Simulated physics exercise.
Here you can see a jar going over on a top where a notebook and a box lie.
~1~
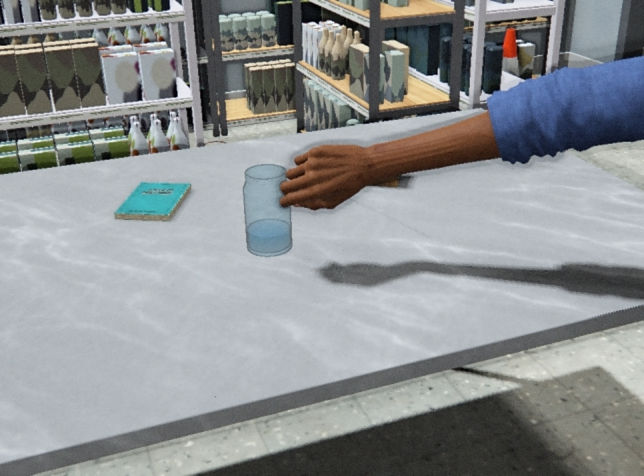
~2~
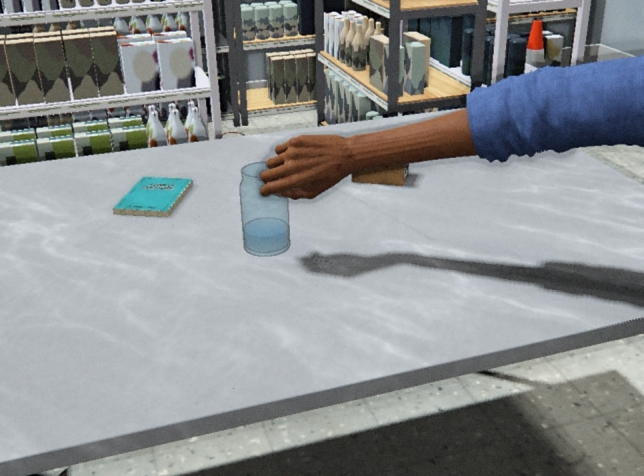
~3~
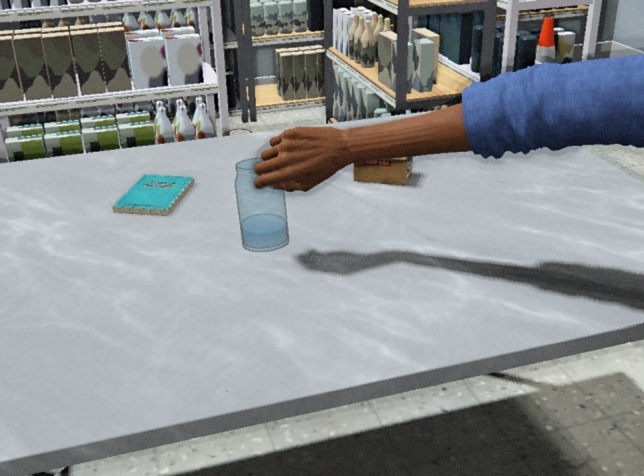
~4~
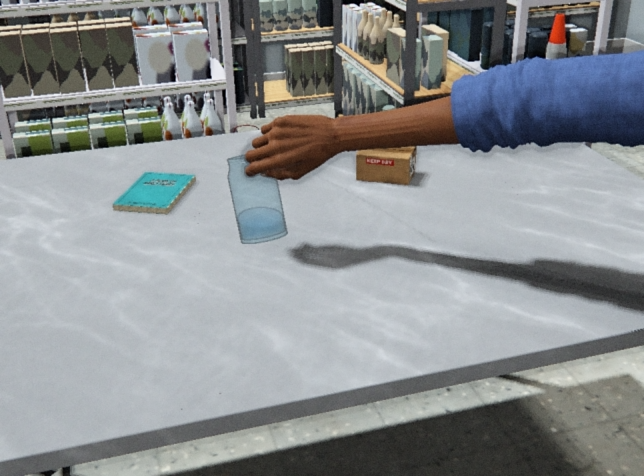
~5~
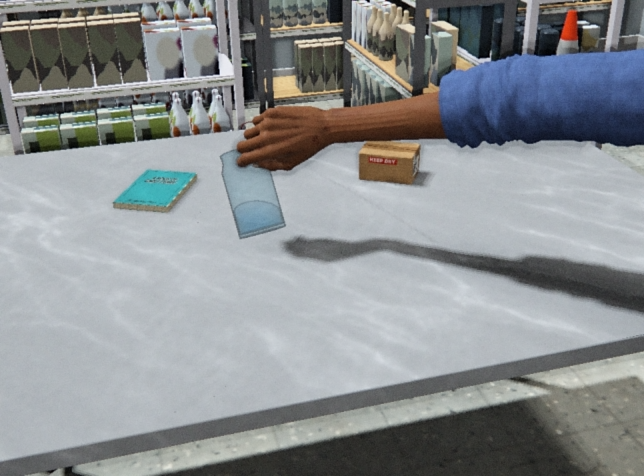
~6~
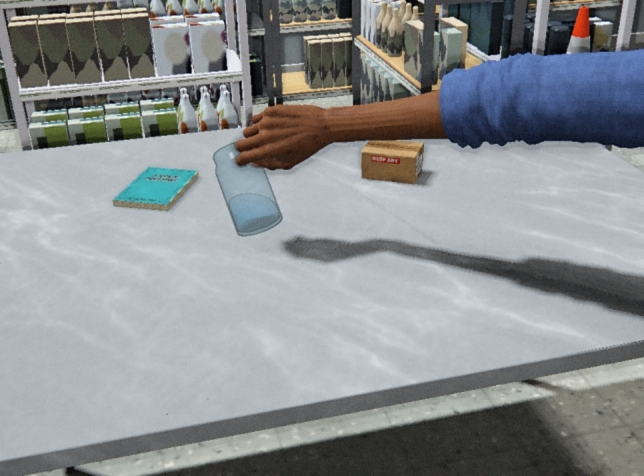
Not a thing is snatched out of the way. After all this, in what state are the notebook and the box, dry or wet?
In the end the notebook will come through wet. The box will come through dry.
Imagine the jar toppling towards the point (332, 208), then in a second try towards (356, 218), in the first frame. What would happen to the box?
Toward the first point it is caught by the spill; toward the second it is caught by the spill.
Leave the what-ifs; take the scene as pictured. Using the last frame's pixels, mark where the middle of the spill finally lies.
(218, 163).
Shortly, the puddle covers about as much as a saucer; the notebook is soaking at its edge; the box is still dry.
Then, the puddle covers about as much as a plate; the notebook is soaking at its edge; the box is still dry.
At the finish, the puddle covers about as much as a plate; the notebook is soaking at its edge; the box is still dry.
